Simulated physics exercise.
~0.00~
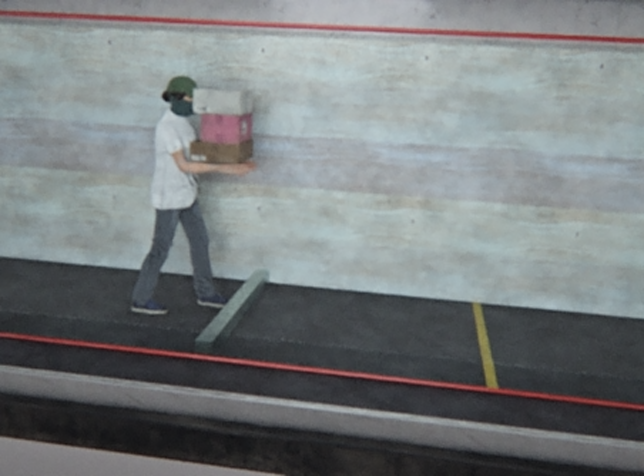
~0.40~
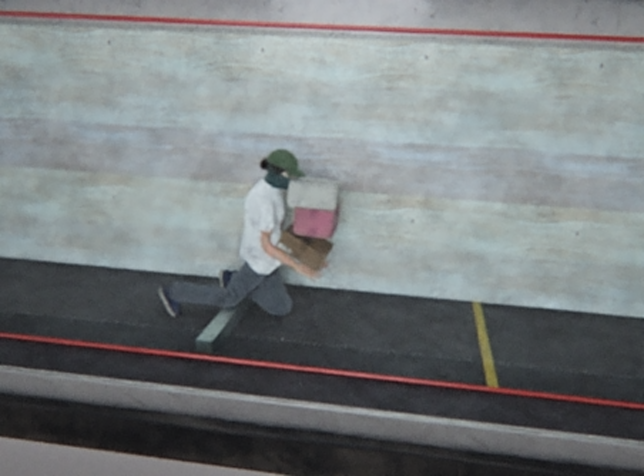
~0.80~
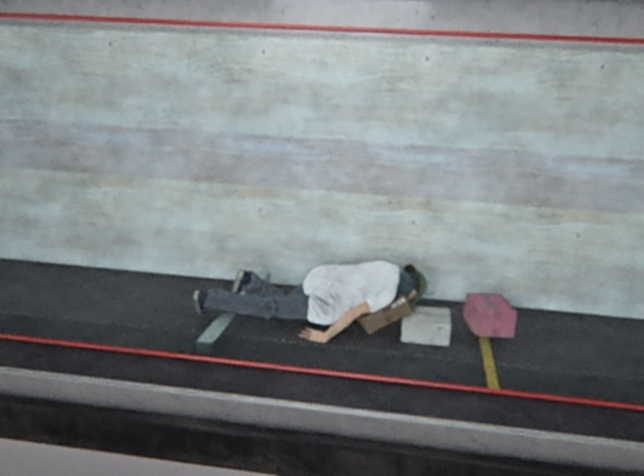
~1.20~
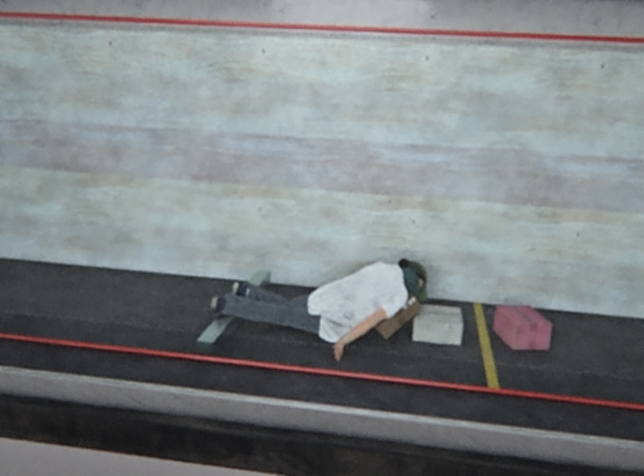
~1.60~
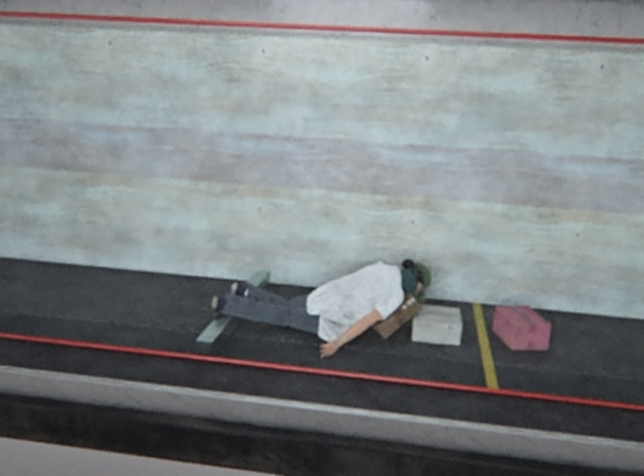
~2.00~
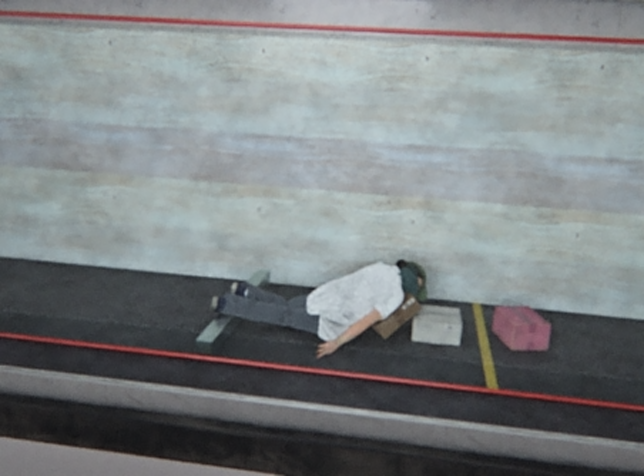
Porter carrying three stacked boxes tripping over a low rail and sprawling face down, the pink box landing beyond the yellow line.
